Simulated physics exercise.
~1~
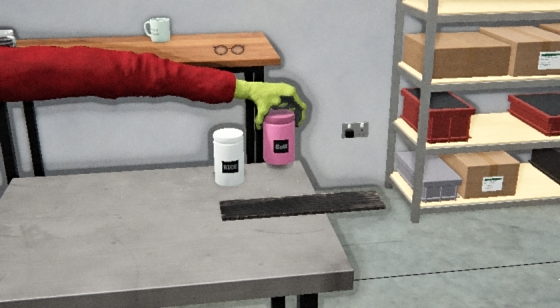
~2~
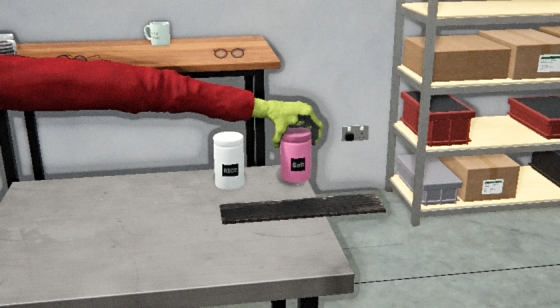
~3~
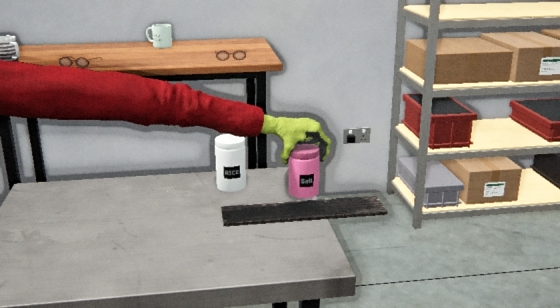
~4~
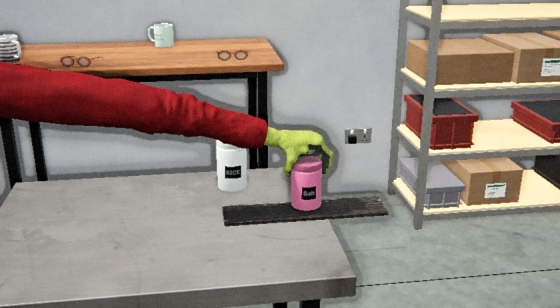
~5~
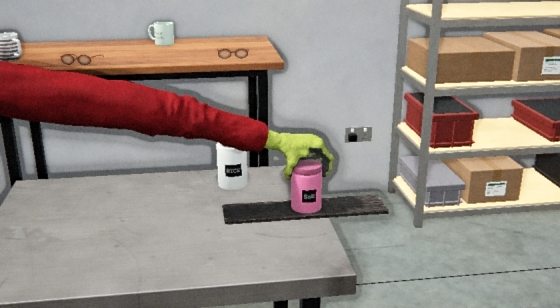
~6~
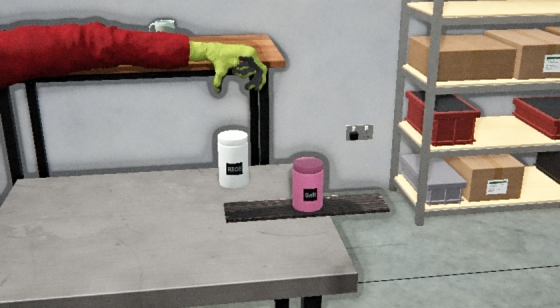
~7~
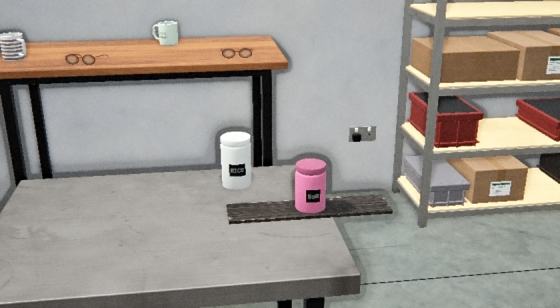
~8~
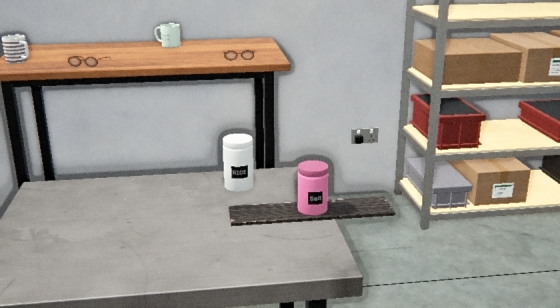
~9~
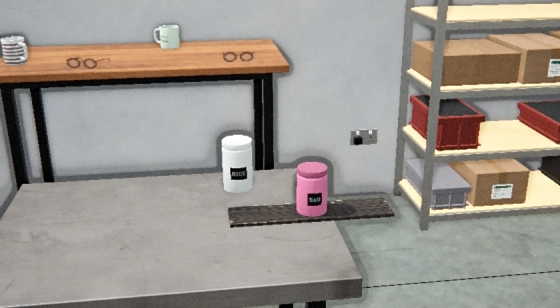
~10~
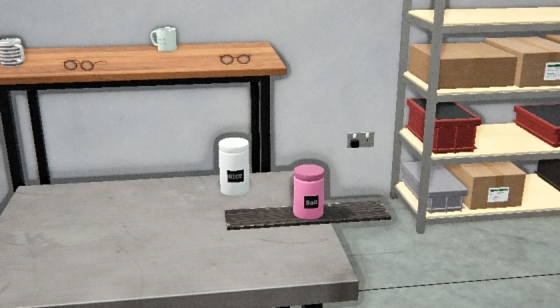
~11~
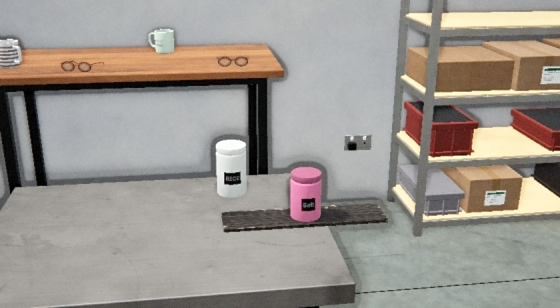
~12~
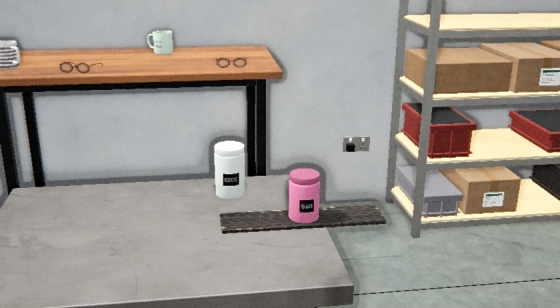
In this clip, a green-gloved hand in a red sleeve lowers a pink jar onto a black plank jutting past the end of a gray table, beside a white jar, then lets go and withdraws to the left, leaving the plank and both jars at rest.
